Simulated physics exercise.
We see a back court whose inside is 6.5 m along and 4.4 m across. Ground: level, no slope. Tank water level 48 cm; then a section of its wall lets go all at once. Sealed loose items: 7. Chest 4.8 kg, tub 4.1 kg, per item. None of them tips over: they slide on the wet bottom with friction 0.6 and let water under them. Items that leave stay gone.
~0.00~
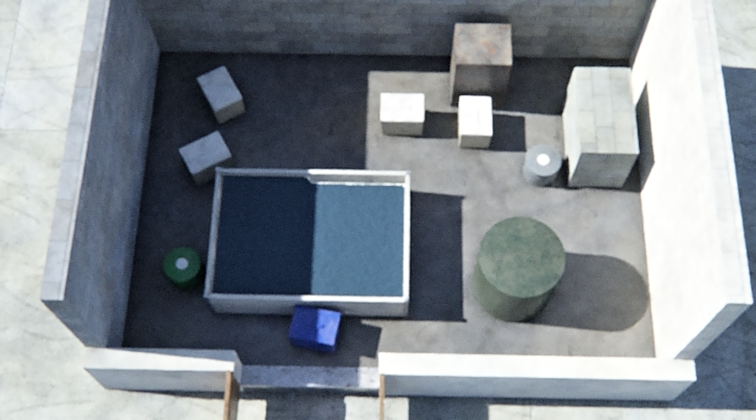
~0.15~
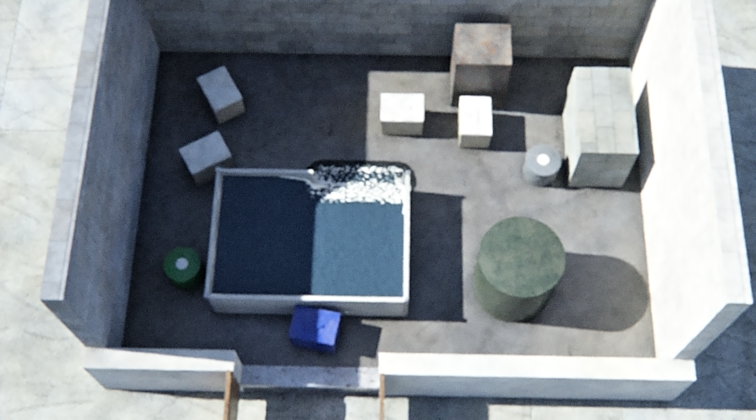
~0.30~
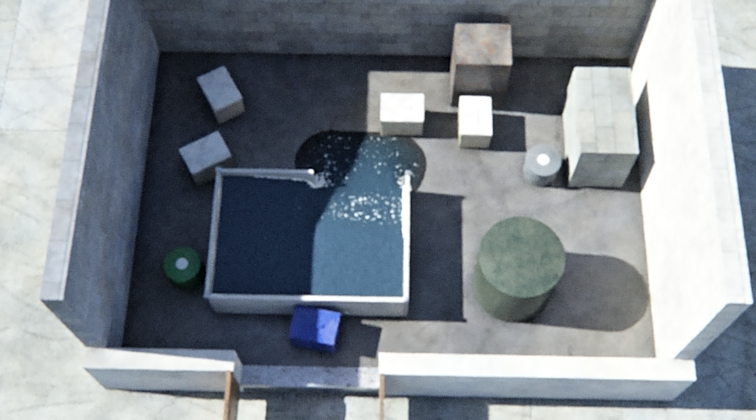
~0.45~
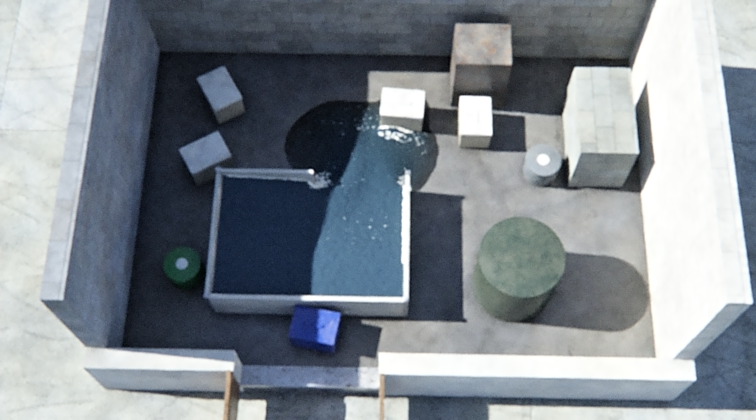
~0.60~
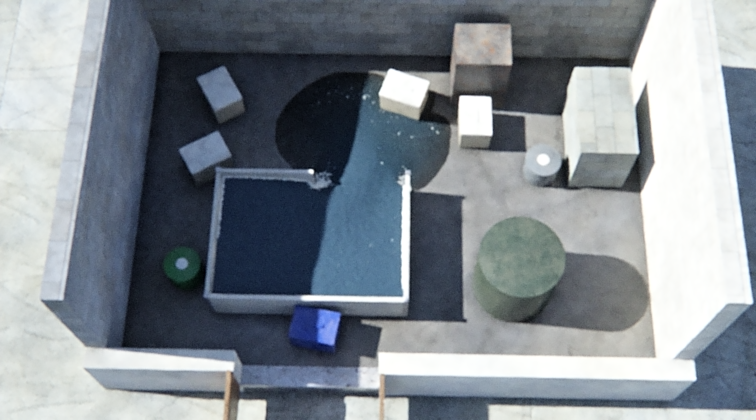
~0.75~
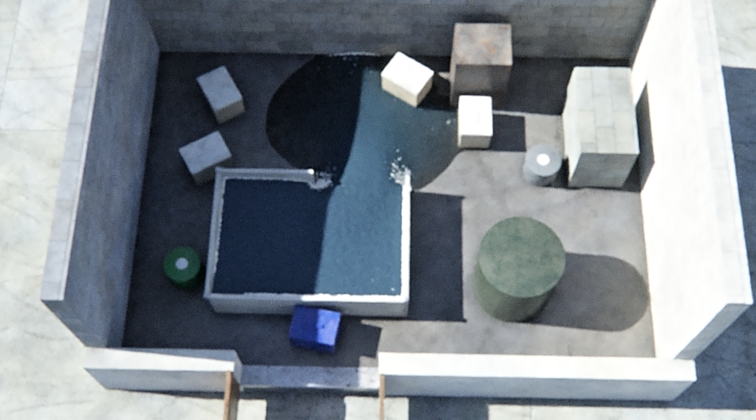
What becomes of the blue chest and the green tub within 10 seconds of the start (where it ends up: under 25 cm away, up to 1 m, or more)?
One by one: I'd say the blue chest goes a long distance; I'd say the green tub goes a long distance.
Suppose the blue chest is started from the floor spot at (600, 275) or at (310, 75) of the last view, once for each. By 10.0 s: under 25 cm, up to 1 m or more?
Outcomes in order: It is taken a long way; it is taken a long way.
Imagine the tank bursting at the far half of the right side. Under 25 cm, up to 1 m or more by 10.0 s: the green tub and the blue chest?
Under that change the green tub would sit tight and the blue chest would be borne far.
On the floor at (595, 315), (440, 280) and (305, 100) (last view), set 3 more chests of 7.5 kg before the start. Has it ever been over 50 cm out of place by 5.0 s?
In sequence: Stays within; stays within; goes beyond.
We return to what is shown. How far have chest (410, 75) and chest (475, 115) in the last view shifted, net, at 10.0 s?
In that order: 100 cm, 120 cm.
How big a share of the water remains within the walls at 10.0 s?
Around 96 per cent of the water is still in there.
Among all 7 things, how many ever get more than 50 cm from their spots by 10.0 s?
Count: 7.
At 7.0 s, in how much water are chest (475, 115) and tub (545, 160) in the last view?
First about 3 cm, second about 4 cm.
After 2.0 s the blue chest is near (314, 325), 0.0 m from its start, aground; the green tub is near (182, 264), 0.0 m from its start, aground; 0 of 7 are out; 1 afloat.
After 4.5 s the blue chest is near (314, 325), 0.0 m from its start, aground; the green tub is near (190, 276), 0.2 m from its start, aground; 0 of 7 are out; 3 afloat.
After 7.0 s the blue chest is near (332, 326), 0.2 m from its start, aground; the green tub is near (289, 327), 1.6 m from its start, afloat; 0 of 7 are out; 6 afloat.
After 10.0 s the blue chest is near (436, 296), 1.5 m from its start, afloat; the green tub has gone out; 1 of 7 are out; 6 afloat.
